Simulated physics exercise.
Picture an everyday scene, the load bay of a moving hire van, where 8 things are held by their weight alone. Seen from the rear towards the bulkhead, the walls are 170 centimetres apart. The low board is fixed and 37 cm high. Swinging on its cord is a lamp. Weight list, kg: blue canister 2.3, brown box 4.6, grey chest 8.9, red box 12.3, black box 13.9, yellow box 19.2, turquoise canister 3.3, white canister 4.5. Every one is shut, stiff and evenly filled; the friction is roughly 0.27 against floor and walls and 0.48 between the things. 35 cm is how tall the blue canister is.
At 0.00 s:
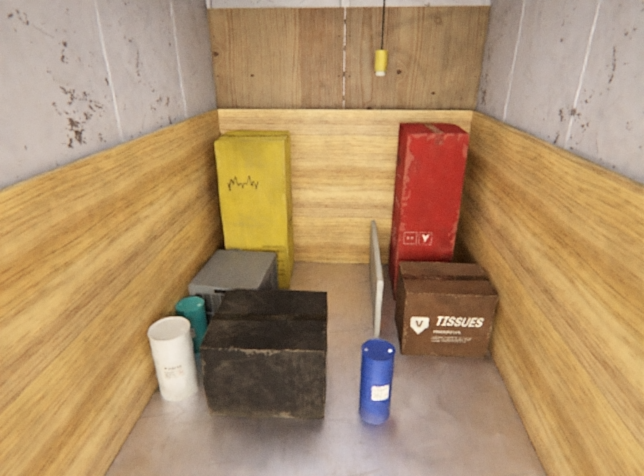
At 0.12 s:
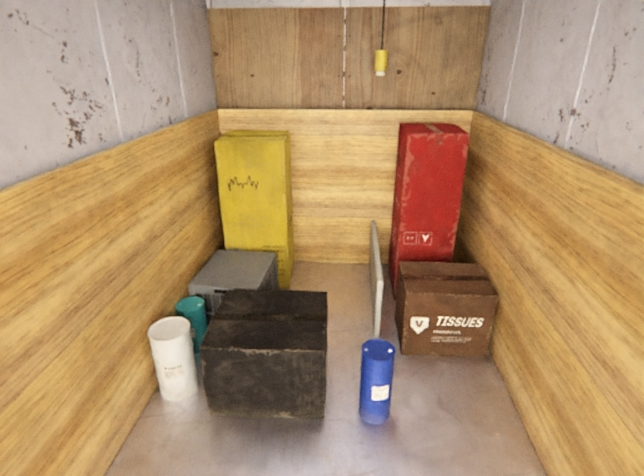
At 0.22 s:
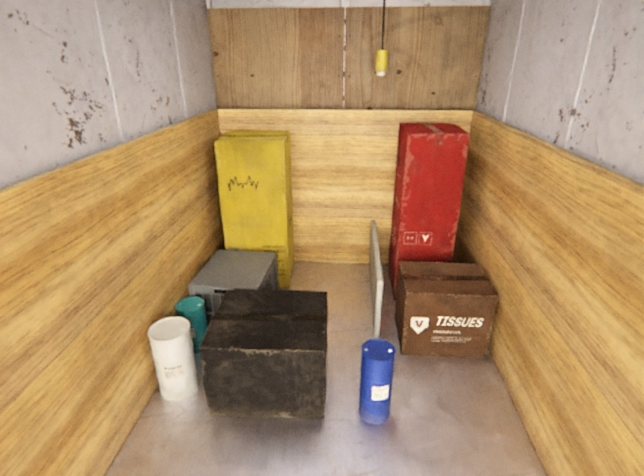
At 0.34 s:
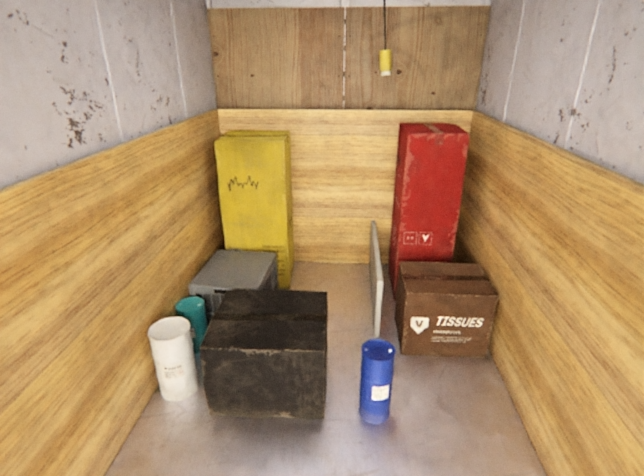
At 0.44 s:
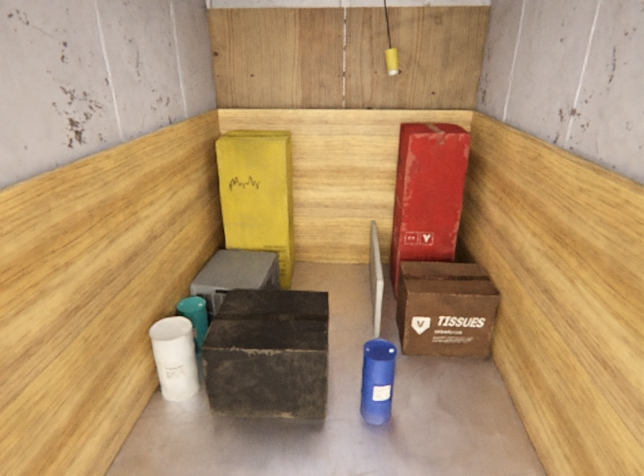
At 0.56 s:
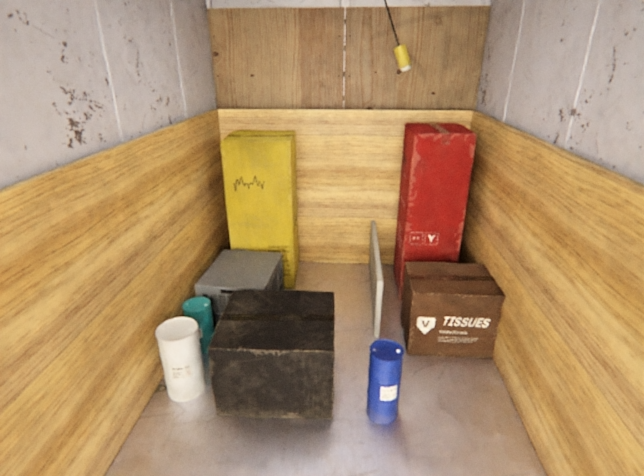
A hanging lamp swings right, then the boxes and canisters shift slightly right across the floor.
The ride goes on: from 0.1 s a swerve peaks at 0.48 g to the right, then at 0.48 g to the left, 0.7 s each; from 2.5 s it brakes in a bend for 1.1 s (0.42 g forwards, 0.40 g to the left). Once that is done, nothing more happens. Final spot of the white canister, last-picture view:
About (186, 333).
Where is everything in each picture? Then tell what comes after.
No push; white canister (175, 359); blue canister (376, 382), in the first picture.
No push; grey chest (238, 291); red box (423, 213), in the second picture.
Push 0.16 g right; black box (272, 349); yellow box (259, 210), in the third picture.
Push 0.33 g right; turquoise canister (193, 325); blue canister (376, 382), in the fourth picture.
Push 0.47 g right; brown box (442, 308); grey chest (239, 292), in the fifth picture.
Push 0.33 g right; white canister (182, 359) shifted 4 cm; red box (429, 213) shifted 4 cm, in the sixth picture.
Around 1.26 s, push 0.33 g left; white canister shifted 6 cm near (187, 359); yellow box shifted 7 cm; grey chest shifted 6 cm.
Around 2.96 s, push 0.42 g forwards, 0.40 g left; white canister shifted 7 cm near (176, 350); brown box shifted 13 cm; red box shifted 12 cm.
Around 3.36 s, push 0.40 g forwards, 0.38 g left; white canister shifted 18 cm near (185, 335); blue canister shifted 54 cm; brown box shifted 29 cm.
Finally (5.1 s), on their side or leaning hard in the van, blue canister; not toppled but over 15 cm from the start, brown box, black box and white canister; the other 4 still in place (within 15 cm). In the last view, white canister near (186, 333).
